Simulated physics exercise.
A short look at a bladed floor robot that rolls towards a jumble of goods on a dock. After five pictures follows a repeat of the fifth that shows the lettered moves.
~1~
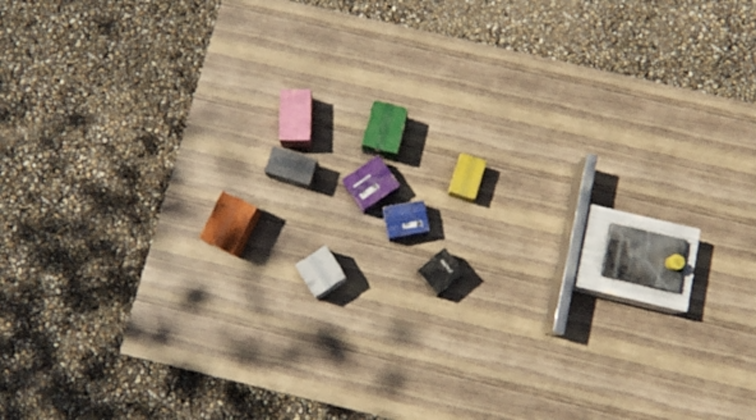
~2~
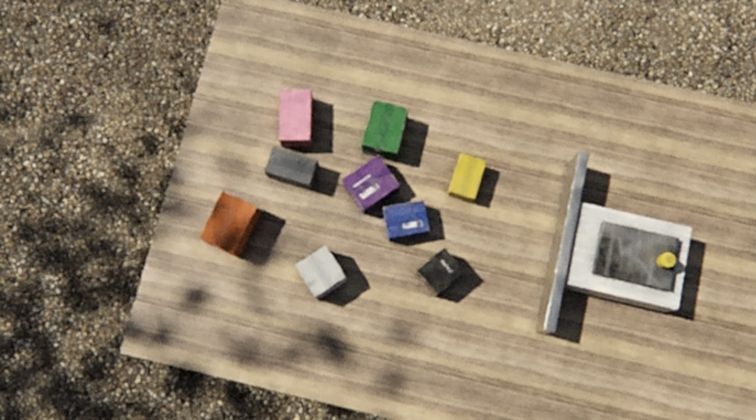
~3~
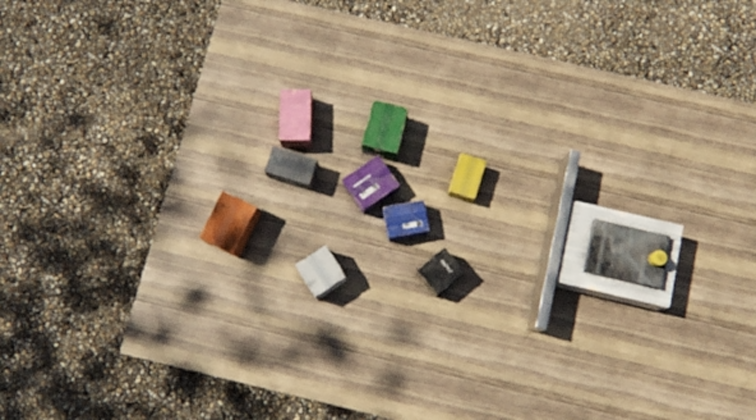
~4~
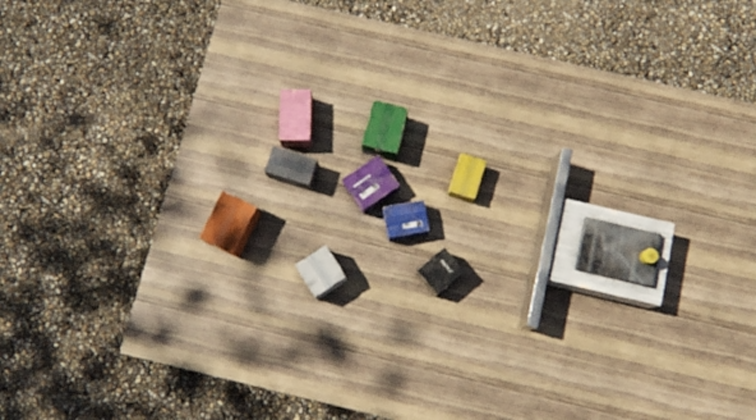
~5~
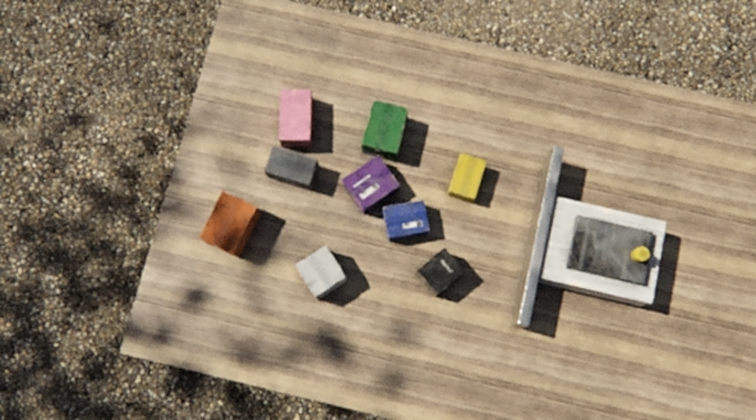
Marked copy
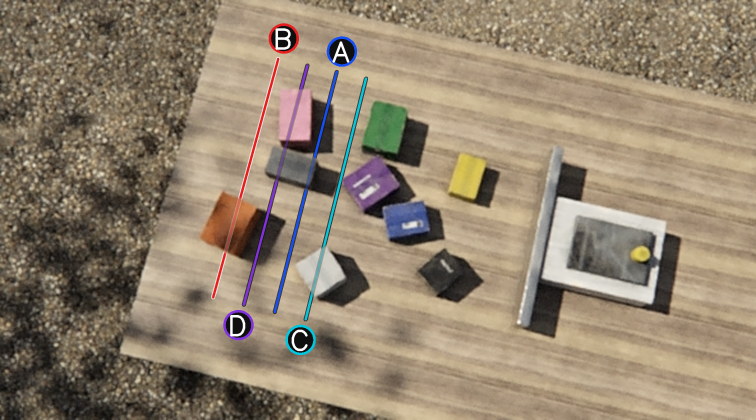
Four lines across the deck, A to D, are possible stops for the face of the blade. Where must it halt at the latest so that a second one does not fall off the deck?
The farthest such stop is B.
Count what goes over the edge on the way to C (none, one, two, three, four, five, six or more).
In all, none.
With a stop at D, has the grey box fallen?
By then, no.
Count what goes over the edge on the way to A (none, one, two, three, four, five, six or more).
The count is none.
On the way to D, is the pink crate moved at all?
Yes.
On the marked copy, A at (307, 189); B at (247, 175); C at (337, 196); D at (277, 182).
Following B. Soon after the start, robot (496, 223); black box (398, 271); yellow box (423, 169).
Later, robot (387, 198); grey box (235, 170); pink crate (280, 117).
In the end, robot (305, 179); grey box over the edge; orange box (176, 226); one fallen.
As for the rest, A is within the limit but short; C is within the limit but short; D is within the limit but short.
